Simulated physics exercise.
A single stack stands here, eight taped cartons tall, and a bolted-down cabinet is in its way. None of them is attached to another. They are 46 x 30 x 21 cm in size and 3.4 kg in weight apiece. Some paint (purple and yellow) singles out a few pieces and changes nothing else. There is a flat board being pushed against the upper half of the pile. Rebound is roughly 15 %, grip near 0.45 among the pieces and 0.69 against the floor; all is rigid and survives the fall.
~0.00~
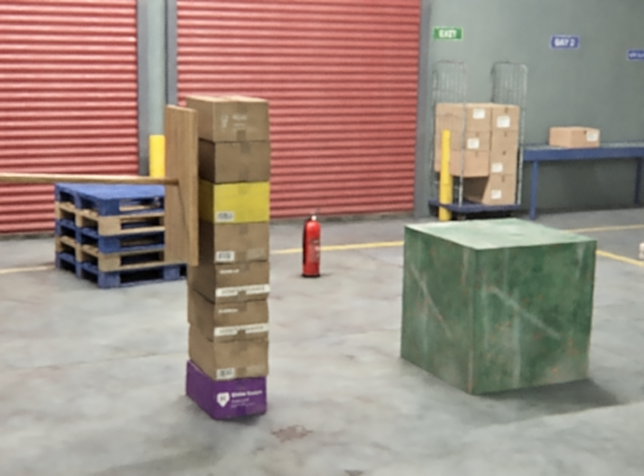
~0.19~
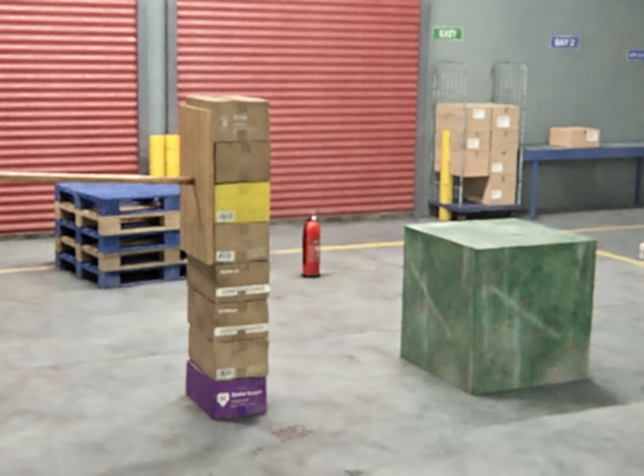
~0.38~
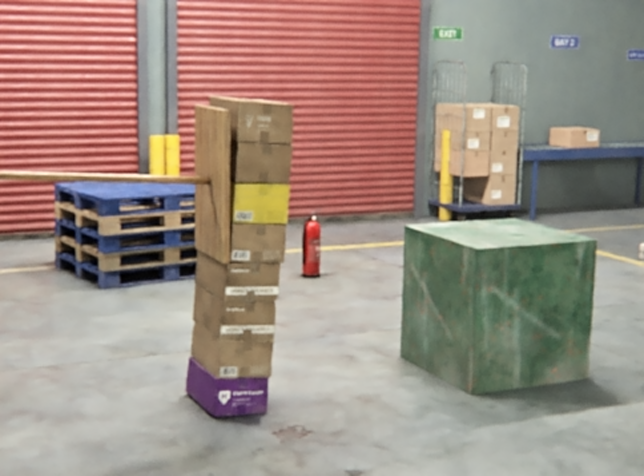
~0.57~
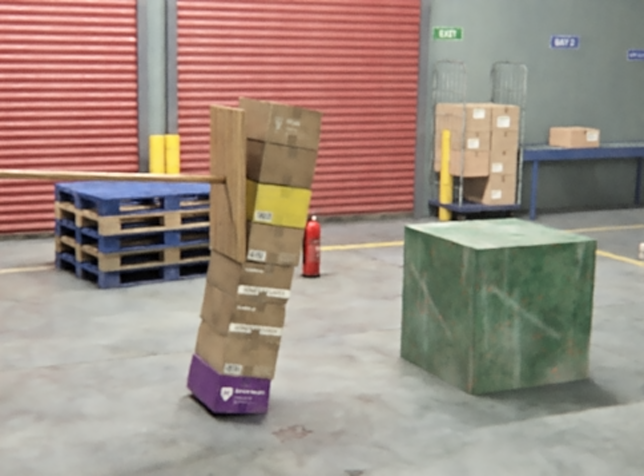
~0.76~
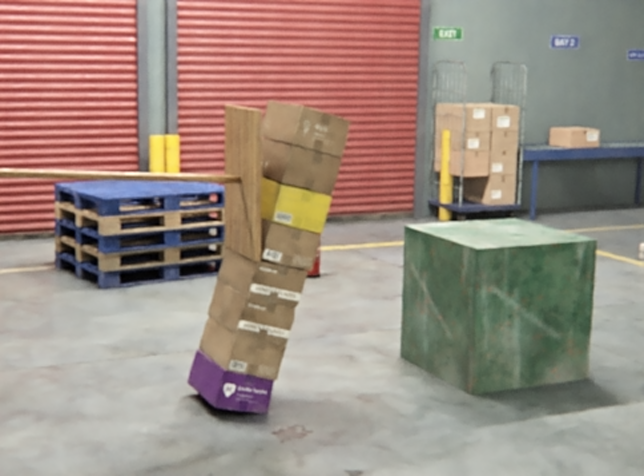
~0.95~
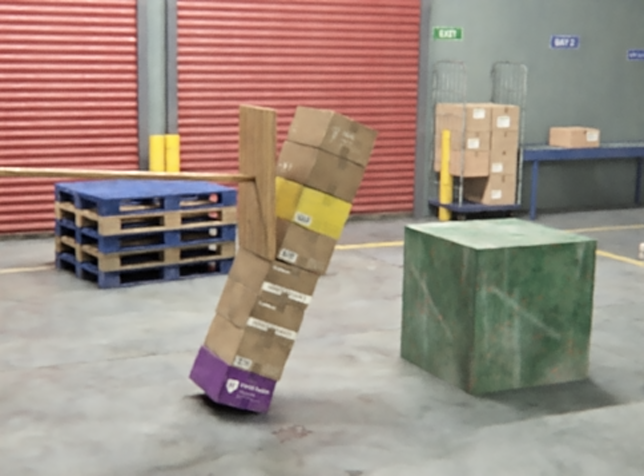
At first, a flat wooden board on a pole moves right toward a tall, upright stack of taped cartons, one yellow and the bottom one purple. It meets the upper half and pushes, and the whole stack tilts to the right together, leaning more and more steeply beside a green block.
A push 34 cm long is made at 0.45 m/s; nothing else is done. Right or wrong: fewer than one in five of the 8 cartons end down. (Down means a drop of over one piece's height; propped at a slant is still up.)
Wrong.
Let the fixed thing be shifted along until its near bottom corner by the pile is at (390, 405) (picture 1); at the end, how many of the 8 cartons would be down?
In that case 4.
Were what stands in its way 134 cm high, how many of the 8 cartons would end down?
The count would be 4.
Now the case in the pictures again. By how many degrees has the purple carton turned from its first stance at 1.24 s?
Close to 20° of tilt compared with the start.
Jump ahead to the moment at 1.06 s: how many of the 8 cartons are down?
The tally at that time stands at 0.
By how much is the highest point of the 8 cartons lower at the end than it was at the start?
Lower by close to 80 cm.
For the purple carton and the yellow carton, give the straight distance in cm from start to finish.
Purple shifts 10 cm and yellow shifts 130 cm.
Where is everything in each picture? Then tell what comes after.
In the first picture (we follow the side turned to the camera), board (195, 168) 9 cm short; yellow carton (242, 203); purple carton (241, 398); no piece has moved.
The second picture shows board (211, 167) 5 mm short; yellow carton (243, 203).
The third picture shows board (227, 167) 8 cm in; yellow carton (262, 204) tipped 4°; purple carton (242, 396) tipped 4°; steepest lean 4°, the carton at (246, 359); 8 stirred so far.
The fourth picture shows board (243, 166) 17 cm in; yellow carton (283, 206) tipped 10°; purple carton (244, 395) tipped 9°; steepest lean 11°, the carton at (252, 358); 8 stirred so far.
The fifth picture shows board (259, 166) 25 cm in; yellow carton (303, 209) tipped 16°; purple carton (246, 393) tipped 14°; steepest lean 17°, the carton at (257, 357); 8 stirred so far.
The sixth picture shows board (274, 165) 33 cm in; yellow carton (322, 213) tipped 22°, 8 cm lower; purple carton (248, 390) tipped 20°; steepest lean 22°, the carton at (262, 356); 8 stirred so far.
Around 1.06 s, none of the 8 cartons down, 8 disturbed; yellow carton tipped 30°, 9 cm lower; purple carton tipped 20°.
Around 1.24 s, 2 of the 8 cartons down; yellow carton tipped 53°, 15 cm lower; purple carton tipped 20°.
Around 1.42 s, 4 of the 8 cartons down; yellow carton on its side; purple carton tipped 20°.
Finally (2.1 s), 4 of the 8 cartons down; yellow carton on its side; purple carton tipped 20°. That is 50 per cent. Seen by the last camera, middles, yellow carton near (356, 361), purple carton near (233, 378).
